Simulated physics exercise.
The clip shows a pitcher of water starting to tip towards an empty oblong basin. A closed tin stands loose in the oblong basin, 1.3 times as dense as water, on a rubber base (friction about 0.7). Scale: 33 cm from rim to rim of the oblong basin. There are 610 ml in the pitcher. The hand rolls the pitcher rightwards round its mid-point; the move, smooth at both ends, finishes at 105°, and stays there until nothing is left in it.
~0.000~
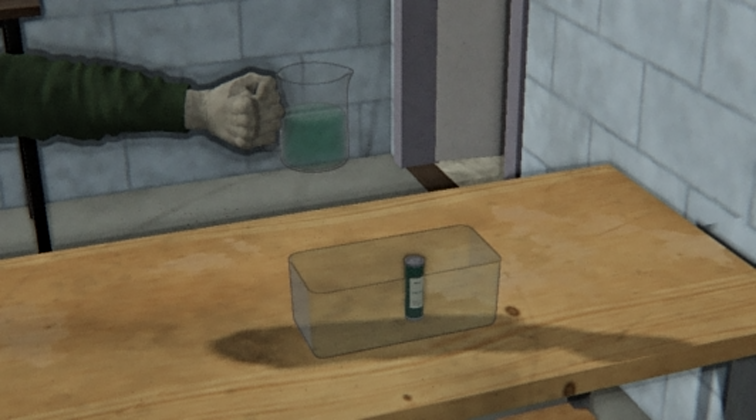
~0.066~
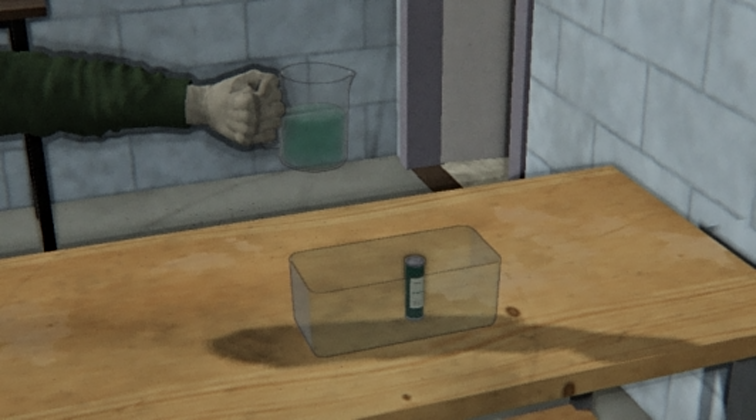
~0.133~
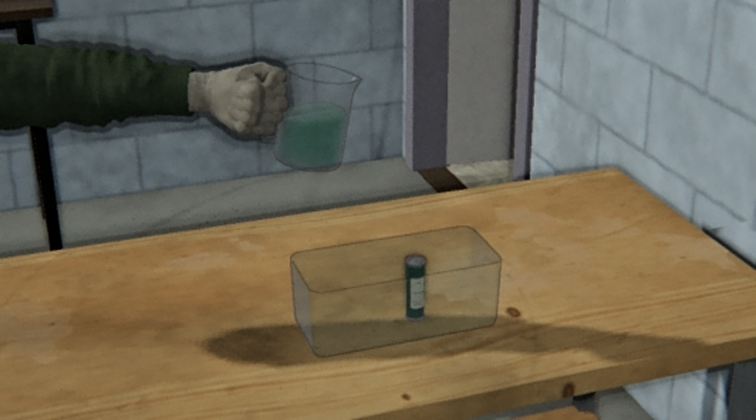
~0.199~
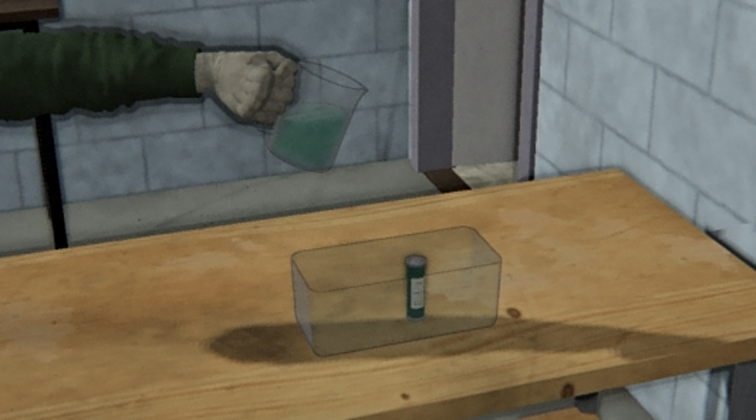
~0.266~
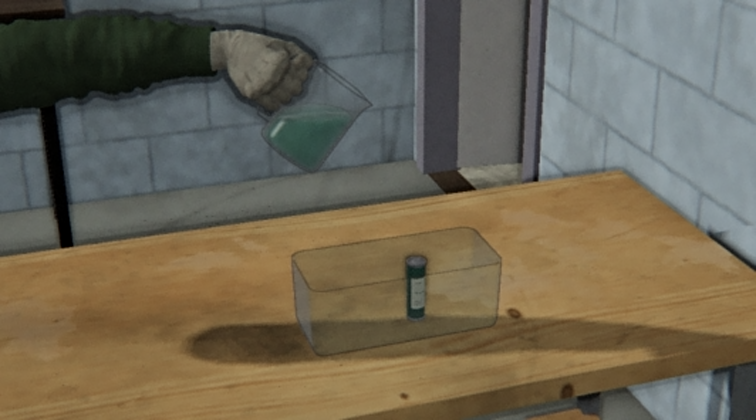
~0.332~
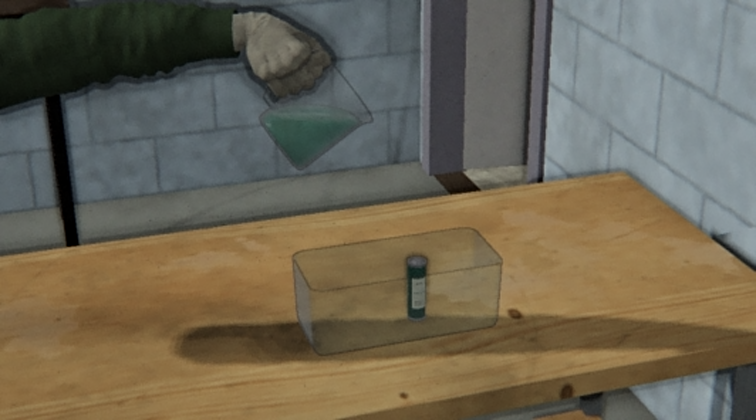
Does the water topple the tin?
The tin remains upright.
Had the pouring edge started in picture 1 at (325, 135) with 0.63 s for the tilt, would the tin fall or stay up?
Then it remains upright.
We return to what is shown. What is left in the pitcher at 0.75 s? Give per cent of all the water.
About 22 per cent.
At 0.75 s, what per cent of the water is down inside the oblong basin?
Near 40 in a hundred.
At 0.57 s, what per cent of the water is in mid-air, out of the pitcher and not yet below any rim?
About 34 per cent.
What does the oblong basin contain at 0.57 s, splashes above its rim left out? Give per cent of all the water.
Some 1 per cent.
Then, 0.57 s in, the tilt is 103° and 66 per cent is still to pour; the tin stands where it began.
Then, 0.75 s in, the tilt is 105° and 23 per cent is still to pour; the tin stands where it began.
Then, 0.93 s in, the tilt is 105° and 6 per cent is still to pour; the tin stands where it began.
Then, 1.13 s in, the tilt is 105° and 1 per cent is still to pour; the tin stands where it began.
Finally, the tin stands where it began.
